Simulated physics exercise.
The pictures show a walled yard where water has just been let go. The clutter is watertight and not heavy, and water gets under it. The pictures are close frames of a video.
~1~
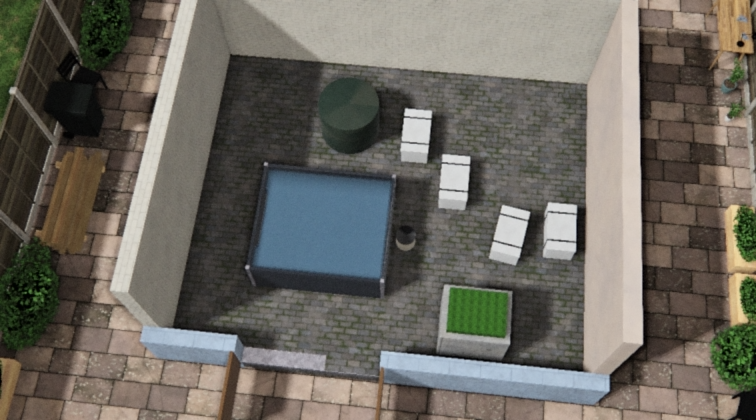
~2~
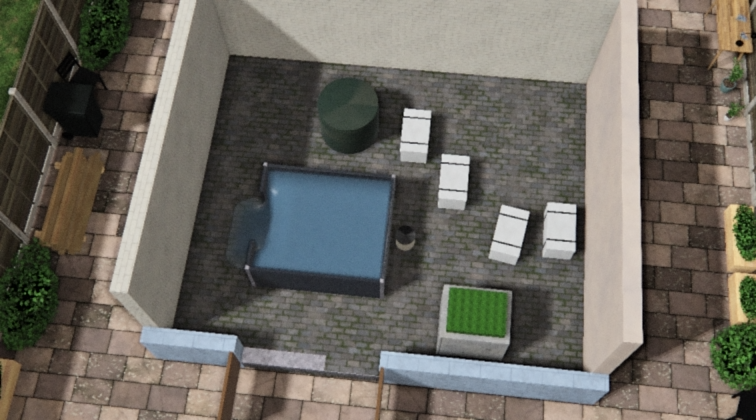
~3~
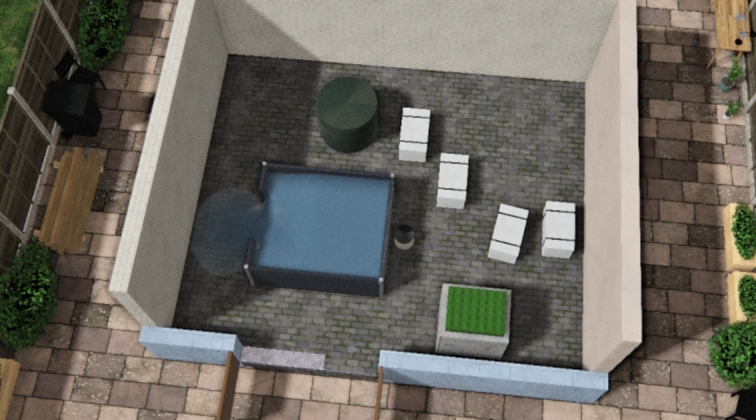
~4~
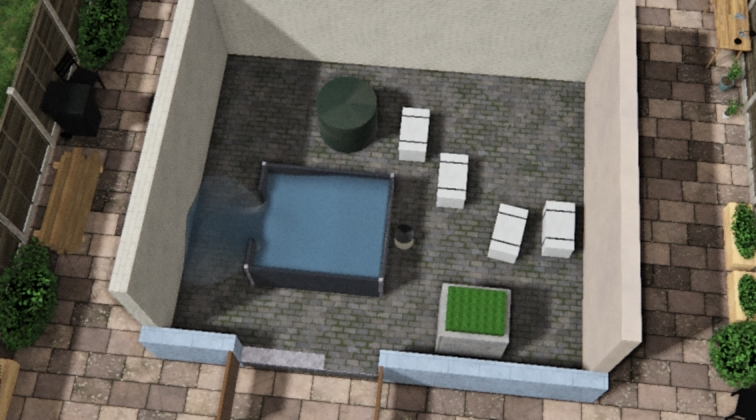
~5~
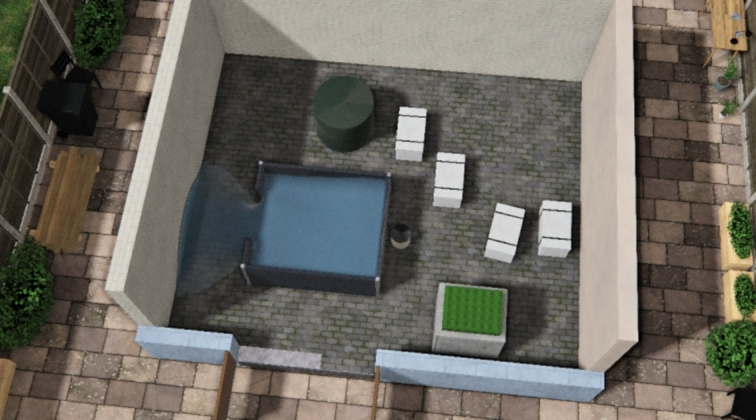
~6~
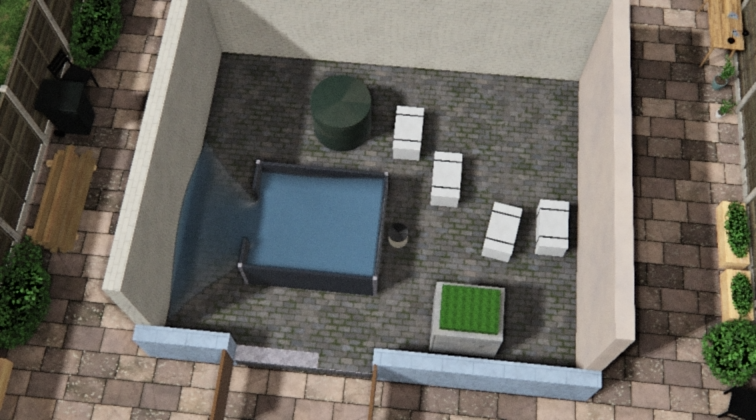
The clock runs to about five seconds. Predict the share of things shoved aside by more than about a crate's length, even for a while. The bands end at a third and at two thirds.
That comes to not even a third.
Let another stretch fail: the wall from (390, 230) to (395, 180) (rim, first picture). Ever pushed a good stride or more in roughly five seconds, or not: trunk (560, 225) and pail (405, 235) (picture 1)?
In turn: Never so far, that far or more.
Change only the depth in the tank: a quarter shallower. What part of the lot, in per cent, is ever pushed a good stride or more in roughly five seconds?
Near 0 in a hundred.
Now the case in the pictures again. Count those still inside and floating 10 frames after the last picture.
I count 0.
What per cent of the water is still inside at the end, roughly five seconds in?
Near 94 in a hundred.
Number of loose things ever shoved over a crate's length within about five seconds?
That makes 0.
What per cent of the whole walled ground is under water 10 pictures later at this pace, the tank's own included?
Some 40 per cent.
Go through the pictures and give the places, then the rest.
The first frame shows a trunk at (562, 227), on the bottom; a trunk at (417, 131) rests on the ground; 0 of 5 have shifted.
The second frame shows a trunk at (562, 227), on the bottom; a trunk at (416, 131), on the bottom; 0 of 5 have shifted.
The third frame shows a trunk at (561, 225), on the bottom; a trunk at (415, 130) rests on the ground; 0 of 5 have shifted.
The fourth frame shows a trunk at (560, 225), on the bottom; a trunk at (415, 129) rests on the ground; 0 of 5 have shifted.
The fifth frame shows a trunk at (557, 225), on the bottom; a trunk at (412, 129) rests on the ground; 0 of 5 have shifted.
The sixth frame shows a trunk at (554, 224), on the bottom; a trunk at (409, 128), on the bottom; 0 of 5 have shifted.
A moment on, 0 of 5 are well off their spots; 0 afloat.
Next, 0 of 5 are well off their spots; 0 afloat.
Later, 0 of 5 are well off their spots; 0 afloat.
In the end, 0 of 5 are well off their spots, and 0 have been at some point; 0 afloat.
